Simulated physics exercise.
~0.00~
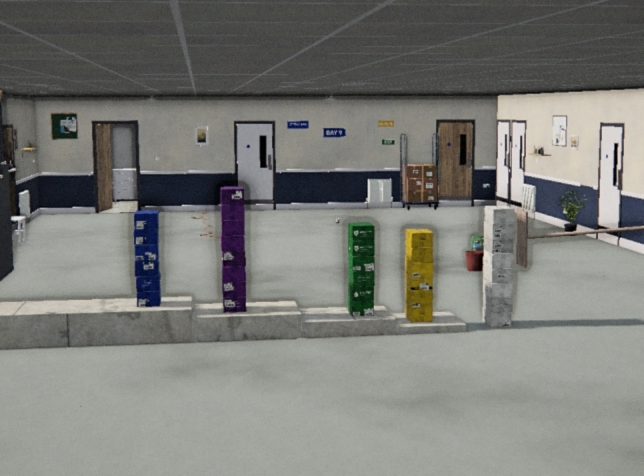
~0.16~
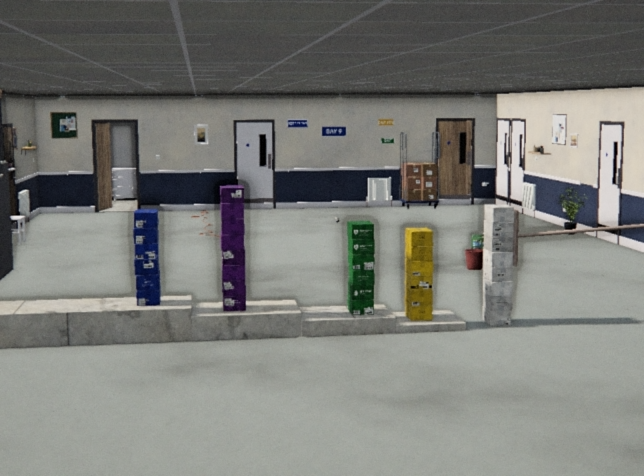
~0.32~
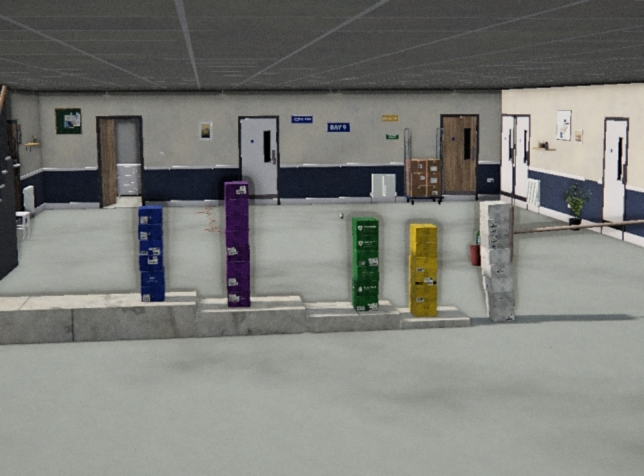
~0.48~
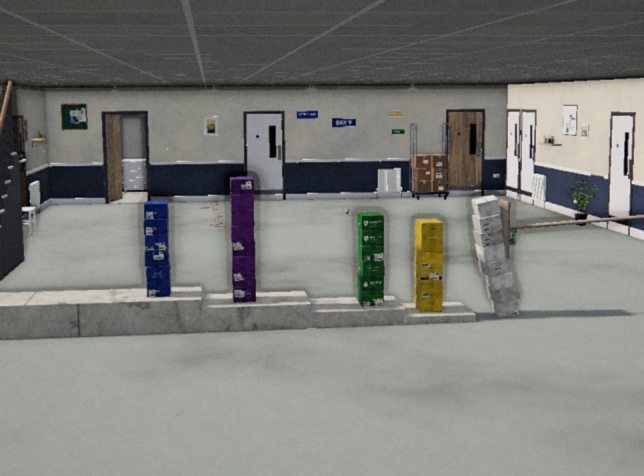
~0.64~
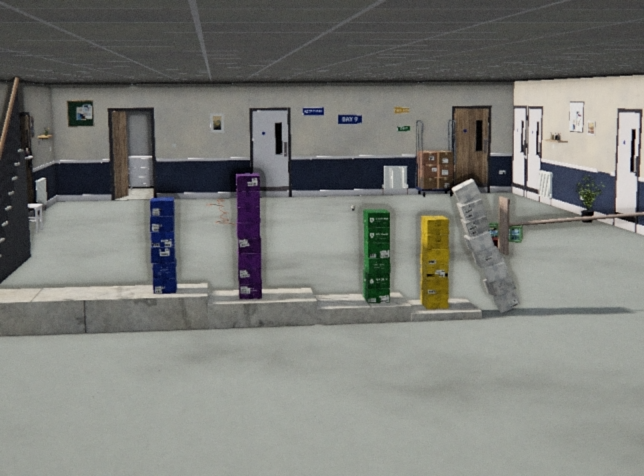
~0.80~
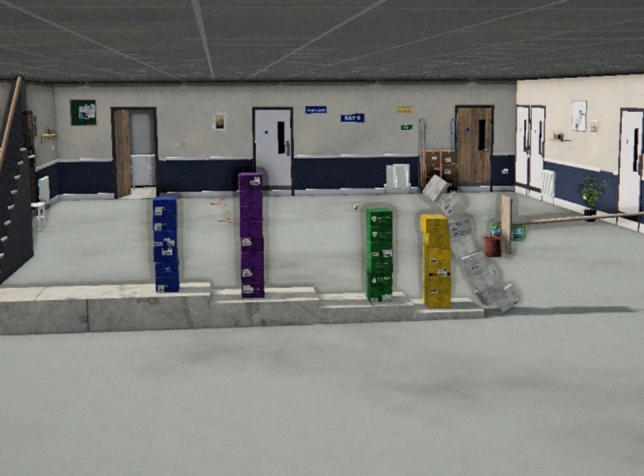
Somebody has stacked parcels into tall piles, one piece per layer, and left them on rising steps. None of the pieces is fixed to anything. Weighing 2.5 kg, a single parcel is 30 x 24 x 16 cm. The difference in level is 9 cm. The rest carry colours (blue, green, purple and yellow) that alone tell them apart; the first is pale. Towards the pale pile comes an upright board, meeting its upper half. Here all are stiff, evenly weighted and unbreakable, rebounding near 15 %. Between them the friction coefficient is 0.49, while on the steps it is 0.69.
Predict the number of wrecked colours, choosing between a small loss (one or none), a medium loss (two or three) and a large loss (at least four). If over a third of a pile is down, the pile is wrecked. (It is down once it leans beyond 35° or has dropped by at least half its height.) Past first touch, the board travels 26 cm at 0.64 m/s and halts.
It is a medium loss, two or three.
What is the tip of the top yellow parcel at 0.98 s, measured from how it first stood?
Near 5 degrees from where it started.
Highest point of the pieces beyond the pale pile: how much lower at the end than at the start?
I'd put it at around 0 cm.
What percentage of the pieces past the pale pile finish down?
I'd put it at roughly 45 per cent of them.
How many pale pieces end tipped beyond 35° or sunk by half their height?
In total, 7 of the pale pieces.
After 0.98 s, 8 of the pale pile down; none of the 26 other parcels down, 6 disturbed; top yellow parcel 6° from how it stood.
After 1.40 s, 7 of the pale pile down; none of the 26 other parcels down, 12 disturbed; top yellow parcel 26° from how it stood, 8 cm lower; top green parcel 9° from how it stood.
After 1.90 s, 7 of the pale pile down; 12 of the 26 other parcels down; top green parcel 58° from how it stood, 47 cm lower; top yellow parcel 39° from how it stood, 34 cm lower.
In the end (2.8 s), 7 of the pale pile down; 12 of the 26 other parcels down; top green parcel on its side; top yellow parcel 48 cm lower. Wrecked, green and yellow. From the last view, middles, top green parcel near (274, 285), top yellow parcel near (324, 271).
